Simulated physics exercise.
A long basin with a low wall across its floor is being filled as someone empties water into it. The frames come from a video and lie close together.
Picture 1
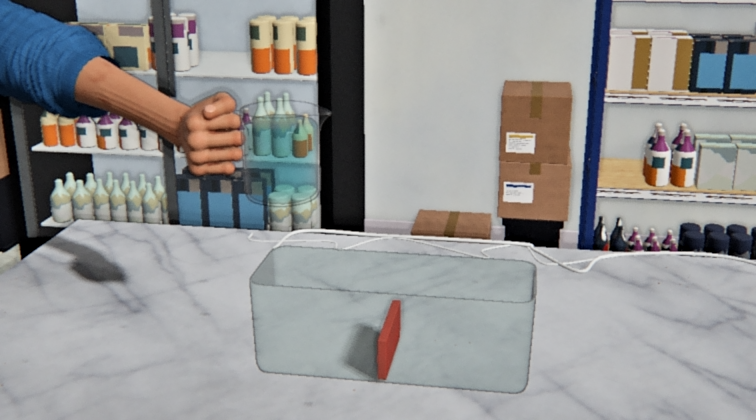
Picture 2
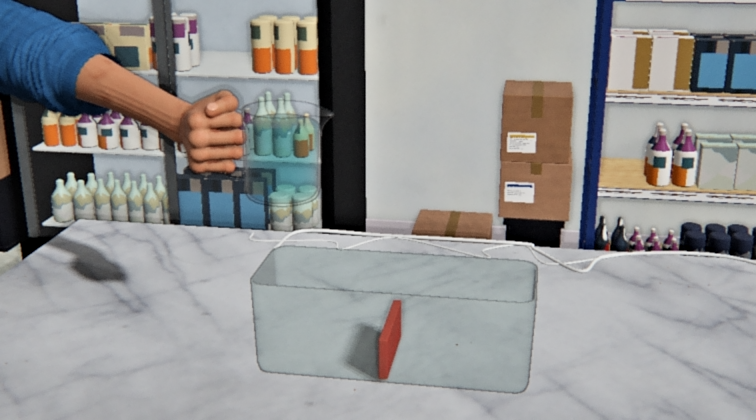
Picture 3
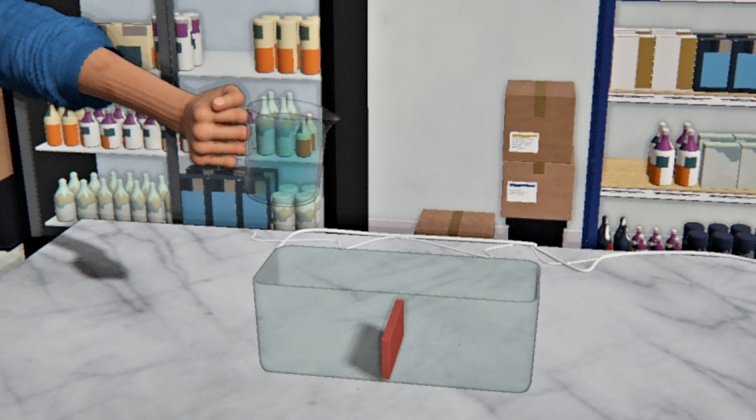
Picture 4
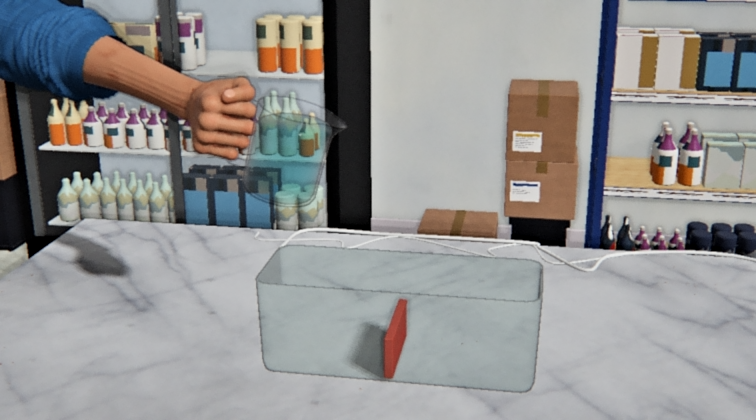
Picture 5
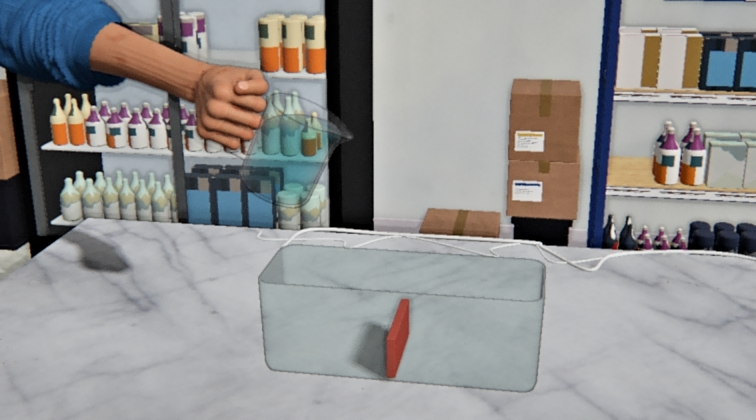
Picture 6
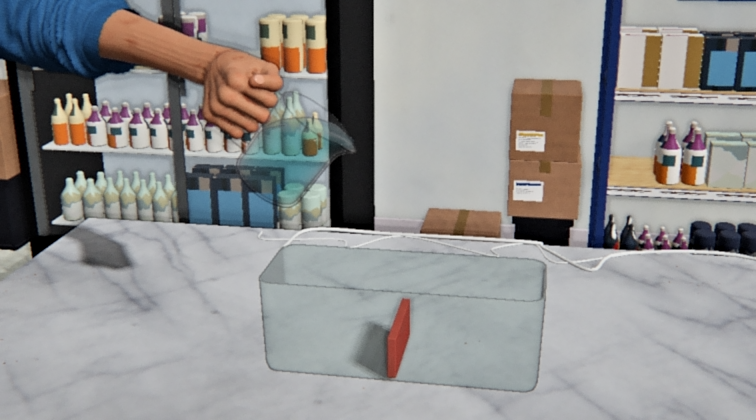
A hand held a clear pitcher of water above a long glass basin with a low red wall inside, then gradually tilted it to the right until the water reached the pouring edge.
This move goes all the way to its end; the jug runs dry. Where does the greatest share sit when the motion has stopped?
Oh, the chamber to the left is the one that fills up most.
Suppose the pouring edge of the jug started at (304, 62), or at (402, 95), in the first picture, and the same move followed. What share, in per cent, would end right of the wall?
It works out to around 5 % and then around 90 %.
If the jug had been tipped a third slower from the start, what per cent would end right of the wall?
Around 40 per cent ends up there.
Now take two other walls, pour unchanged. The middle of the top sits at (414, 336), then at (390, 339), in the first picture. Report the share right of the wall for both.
First try 5 per cent, second try 45 per cent.
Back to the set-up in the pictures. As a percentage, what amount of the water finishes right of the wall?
Roughly 30 %.
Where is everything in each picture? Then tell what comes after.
Tilt 0°; pouring edge (331, 113); surface from (246, 120) to (318, 123); the long basin's rim runs from (261, 265) to (535, 283); the wall's top is at (390, 320), in the first picture.
Tilt 2°; pouring edge (333, 114); surface from (248, 120) to (320, 124), in the second picture.
Tilt 7°; pouring edge (339, 118); surface from (252, 118) to (326, 126), in the third picture.
Tilt 15°; pouring edge (347, 126); surface from (260, 117) to (333, 129), in the fourth picture.
Tilt 25°; pouring edge (353, 137); surface from (258, 133) to (341, 131), in the fifth picture.
Tilt 37°; pouring edge (356, 151); surface from (254, 137) to (353, 143); 1 per cent is over the edge, in the sixth picture.
A moment on, the tilt is 104° and 51 per cent is still to pour, 6 is left of the wall and 11 right of it.
Next, the tilt is 109° and 12 per cent is still to pour, 49 is left of the wall and 22 right of it.
Then the tilt is 109° and 2 per cent is still to pour, 64 is left of the wall and 27 right of it.
Later the tilt is 109° and 0 per cent is still to pour, 69 is left of the wall and 28 right of it.
In the end 69 per cent lies left of the wall, 28 right of it and 3 outside.
